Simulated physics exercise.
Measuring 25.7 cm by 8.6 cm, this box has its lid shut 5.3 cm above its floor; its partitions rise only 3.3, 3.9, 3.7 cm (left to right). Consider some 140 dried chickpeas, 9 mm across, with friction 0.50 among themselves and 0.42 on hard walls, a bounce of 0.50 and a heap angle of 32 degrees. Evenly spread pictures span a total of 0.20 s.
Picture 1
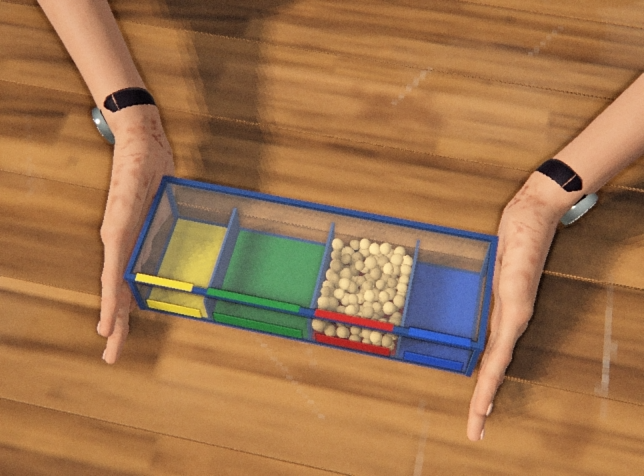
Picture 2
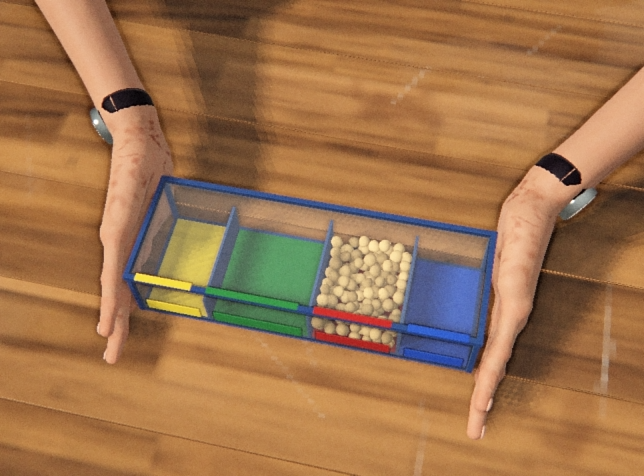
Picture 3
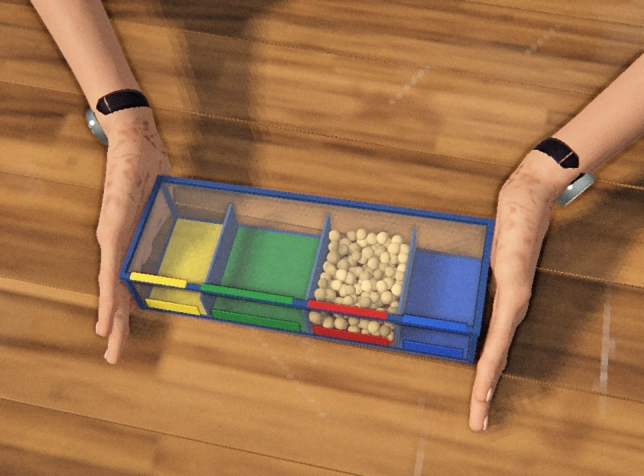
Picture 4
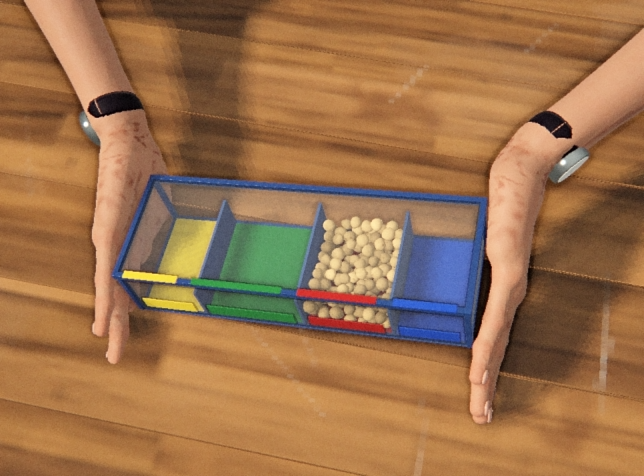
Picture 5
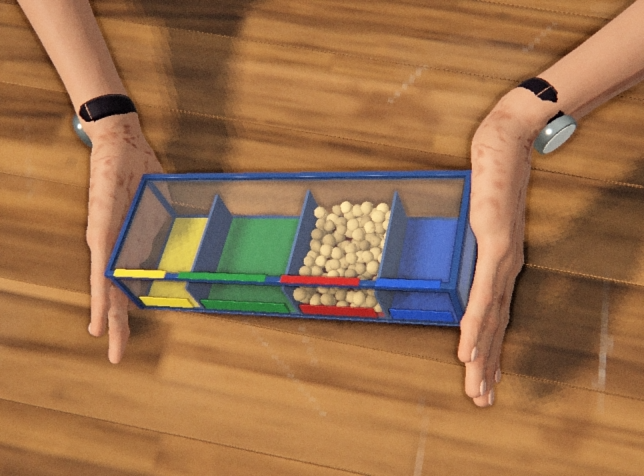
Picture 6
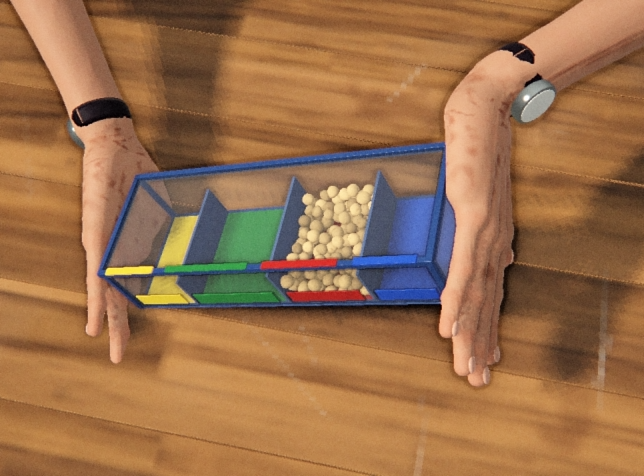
On a wooden floor, two hands tilting a clear divided box, raising its right end, chickpeas staying in the red section.
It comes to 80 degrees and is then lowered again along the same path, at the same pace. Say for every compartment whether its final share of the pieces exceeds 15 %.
Red: Exceeds, blue: Does not exceed, green: Does not exceed, yellow: Does not exceed.
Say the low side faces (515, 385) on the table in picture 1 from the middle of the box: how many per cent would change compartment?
20 %.
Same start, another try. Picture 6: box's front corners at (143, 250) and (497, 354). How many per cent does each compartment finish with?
Final shares, in per cent - red: 85, blue: 15, green: 0, yellow: 0.
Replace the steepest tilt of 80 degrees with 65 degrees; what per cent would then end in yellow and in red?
Shares: Yellow 0, red 85, in per cent.
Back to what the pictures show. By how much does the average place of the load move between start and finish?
Net shift: Approx. 3.0 cm.
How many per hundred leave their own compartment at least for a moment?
20 %, roughly.
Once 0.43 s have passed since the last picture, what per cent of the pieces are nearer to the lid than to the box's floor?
Estimate: Near 60 per cent.
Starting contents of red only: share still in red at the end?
Some 80 percent.
Then, 0.43 s after the last picture, tilt 78 degrees; red 90 %, green 10 %.
Then, 0.72 s after the last picture, tilt 31 degrees; red 80 %, green 10 %, yellow 10 %.
Then, 1.11 s after the last picture, tilt 0 degrees; red 80 %, green 10 %, yellow 10 %.
In the end, red 80 %, blue 0 %, green 10 %, yellow 10 %.
